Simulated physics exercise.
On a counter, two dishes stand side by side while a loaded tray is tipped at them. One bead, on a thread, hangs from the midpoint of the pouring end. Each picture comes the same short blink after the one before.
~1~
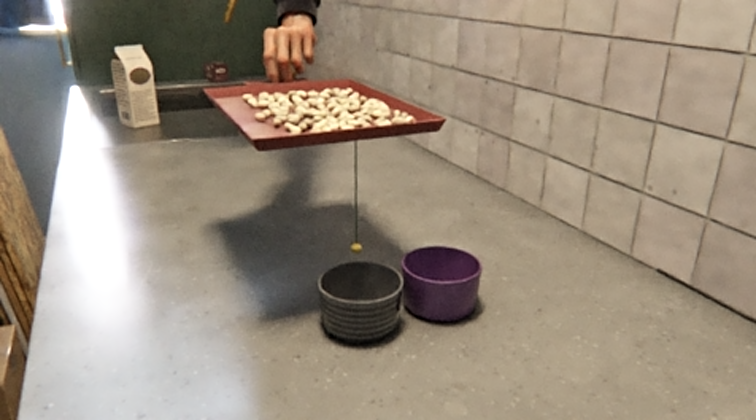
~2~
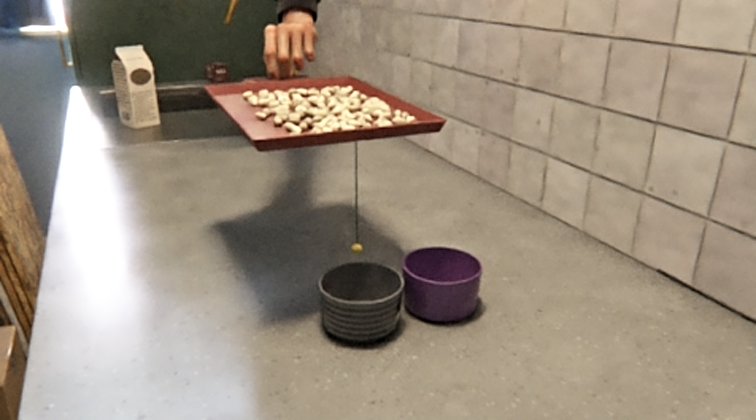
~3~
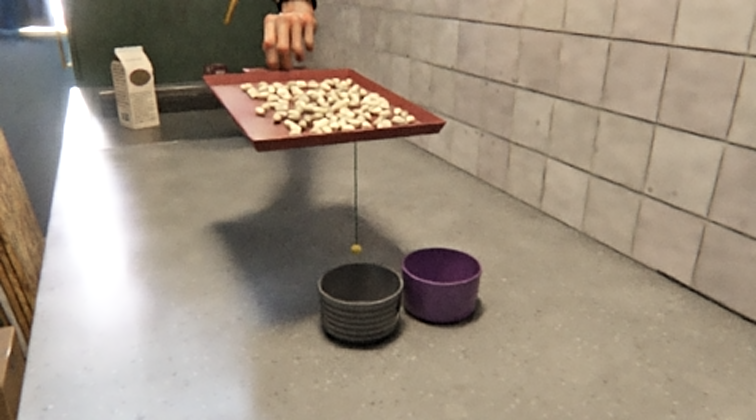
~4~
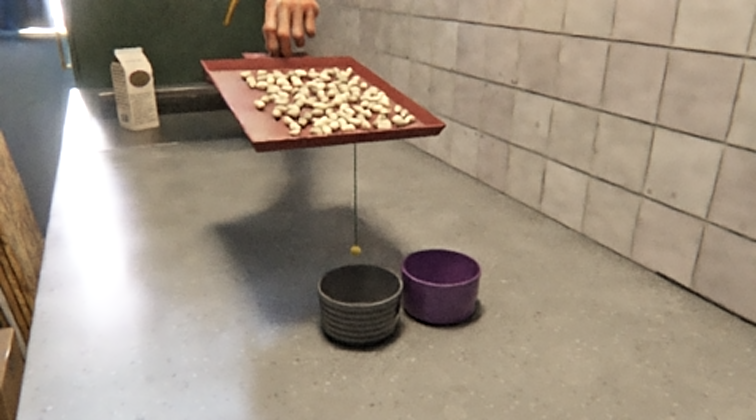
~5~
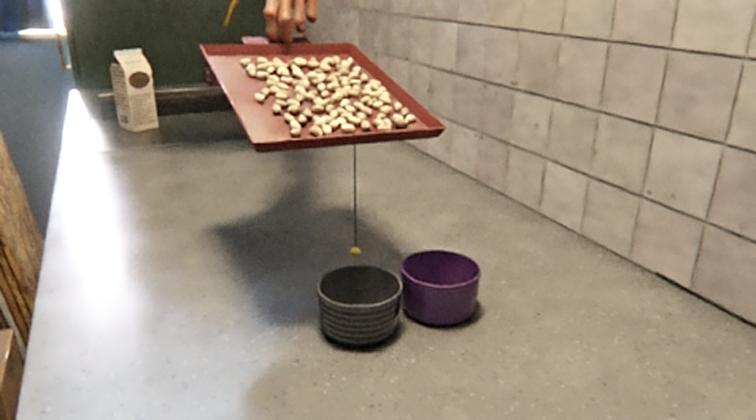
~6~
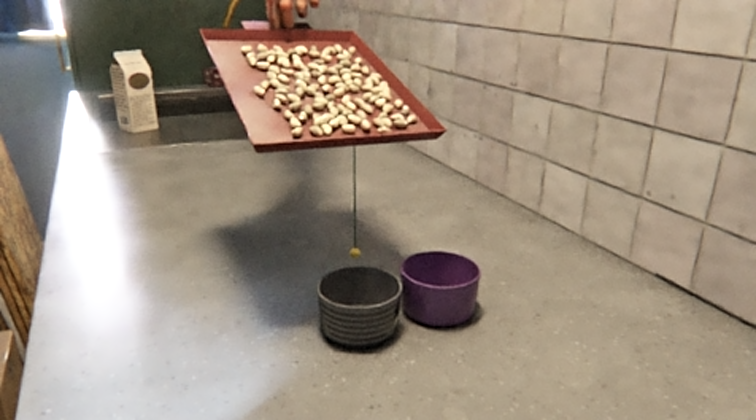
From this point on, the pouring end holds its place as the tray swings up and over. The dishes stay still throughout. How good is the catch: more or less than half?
So the dishes mostly succeed at catching it, really.
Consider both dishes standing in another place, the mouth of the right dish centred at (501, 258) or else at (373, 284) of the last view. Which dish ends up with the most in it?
For the first placement, the left-side one; for the second placement, the right-side one.
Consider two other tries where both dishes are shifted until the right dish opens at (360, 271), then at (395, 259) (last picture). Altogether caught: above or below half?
At place one a lesser share; at place two a lesser share.
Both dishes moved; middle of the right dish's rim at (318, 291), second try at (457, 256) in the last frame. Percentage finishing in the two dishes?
Close to 20 in a hundred, then close to 50 in a hundred.
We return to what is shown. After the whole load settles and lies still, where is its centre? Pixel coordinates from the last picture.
The centre settles at about (384, 318).
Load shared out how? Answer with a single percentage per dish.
Left dish keeps 40 %, right dish keeps 40 %.
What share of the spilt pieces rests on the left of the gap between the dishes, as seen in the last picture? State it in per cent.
My estimate is some 50 per cent.
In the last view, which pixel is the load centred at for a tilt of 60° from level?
About (374, 126).
Shortly afterwards, tray tipped steeply; the bulk on the tray; a little in the air.
Next, tray tipped right over; a little on the tray; near a quarter in the left dish; near a quarter in the right dish; a little outside both; near a quarter in the air.
Some moments later, tray tipped past a quarter turn; near a third in the left dish; near a third in the right dish; near a quarter outside both.
In the end, tray tipped past a quarter turn; near a third in the left dish; near a third in the right dish; near a quarter outside both.
